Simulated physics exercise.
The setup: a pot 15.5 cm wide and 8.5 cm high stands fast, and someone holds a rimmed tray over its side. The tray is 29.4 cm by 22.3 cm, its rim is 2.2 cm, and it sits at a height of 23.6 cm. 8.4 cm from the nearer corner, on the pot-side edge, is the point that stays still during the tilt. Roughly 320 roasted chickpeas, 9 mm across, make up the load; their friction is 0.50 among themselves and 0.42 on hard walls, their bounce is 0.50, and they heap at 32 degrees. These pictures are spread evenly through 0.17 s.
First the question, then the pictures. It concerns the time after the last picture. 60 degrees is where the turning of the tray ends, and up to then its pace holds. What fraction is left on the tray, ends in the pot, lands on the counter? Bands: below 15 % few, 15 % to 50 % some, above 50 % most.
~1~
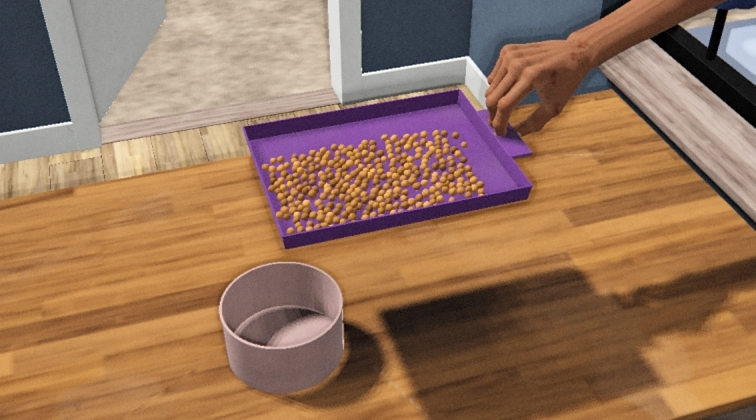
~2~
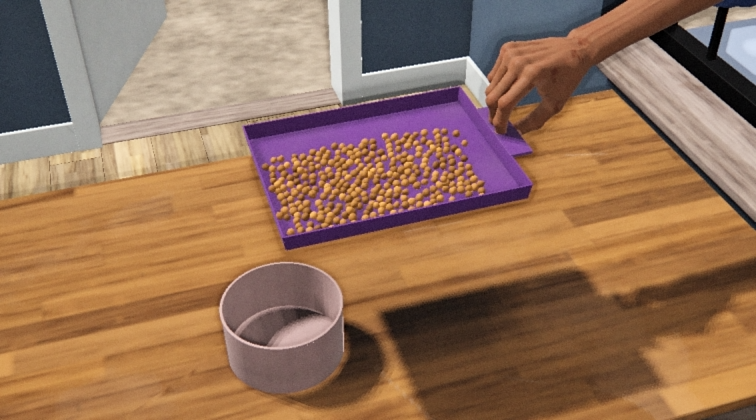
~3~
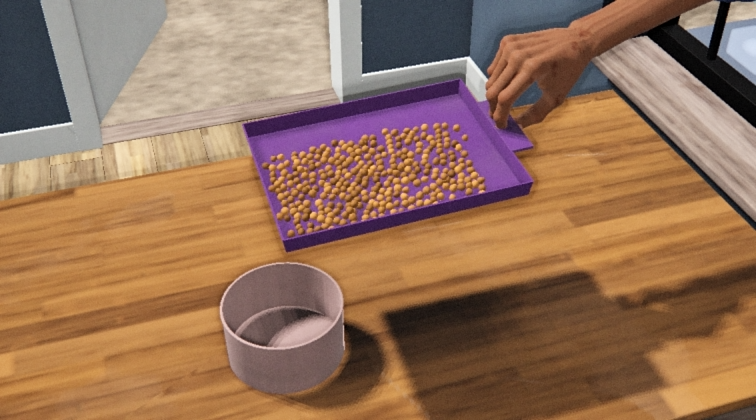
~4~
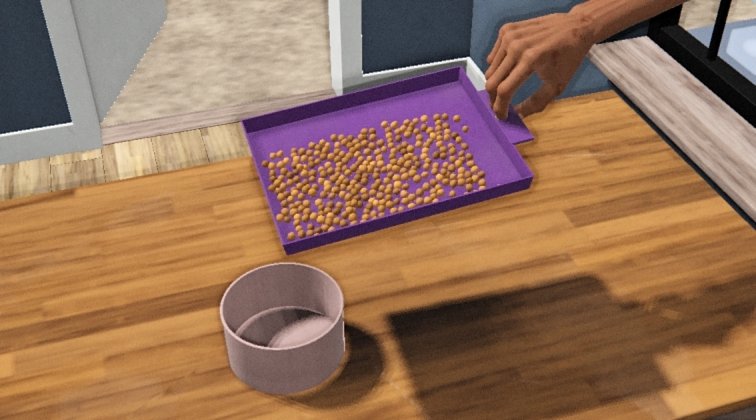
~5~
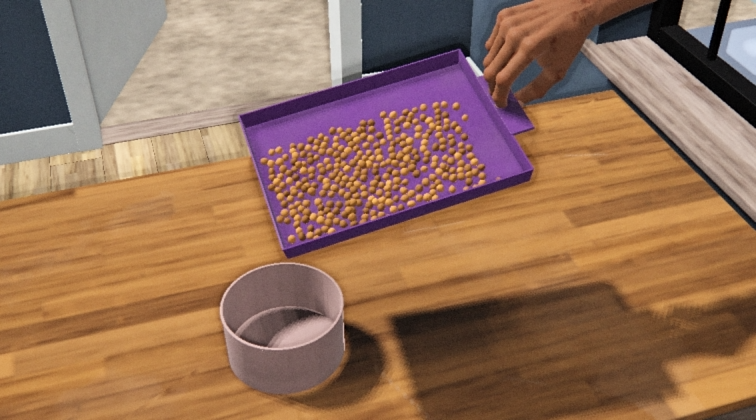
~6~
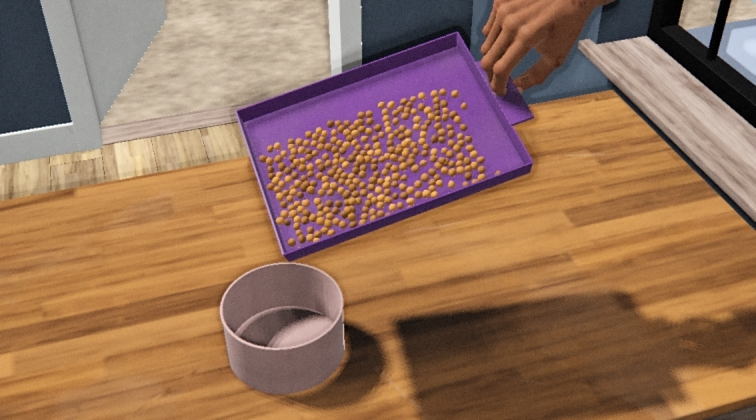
Result: Tray: Most, pot: Few, counter: Some.
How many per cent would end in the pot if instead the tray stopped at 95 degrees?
In that case, near 45 percent.
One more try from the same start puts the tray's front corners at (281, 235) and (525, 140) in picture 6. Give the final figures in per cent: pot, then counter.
That works out as pot 5 and counter 15.
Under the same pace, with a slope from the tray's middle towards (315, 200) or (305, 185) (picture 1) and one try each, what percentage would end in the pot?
The share comes to about 5 in a hundred, then about 5 in a hundred.
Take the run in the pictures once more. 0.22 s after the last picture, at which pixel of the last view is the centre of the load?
Estimated centre of load: Around (343, 181).
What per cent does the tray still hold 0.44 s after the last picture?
It works out to near 95 per cent of the load.
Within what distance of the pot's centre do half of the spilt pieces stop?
About 18 cm from the centre.
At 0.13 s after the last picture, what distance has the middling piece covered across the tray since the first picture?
Around 1 centimetres.
Then, 0.13 s after the last picture, tilt 42 degrees; the tray holds 100 %, the pot 0 %.
Then, 0.22 s after the last picture, tilt 56 degrees; the tray holds 100 %, the pot 0 %.
Then, 0.44 s after the last picture, tilt 60 degrees; the tray holds 95 %, the pot 0 %.
In the end, tray 75 %, pot 0 %, counter 25 %.
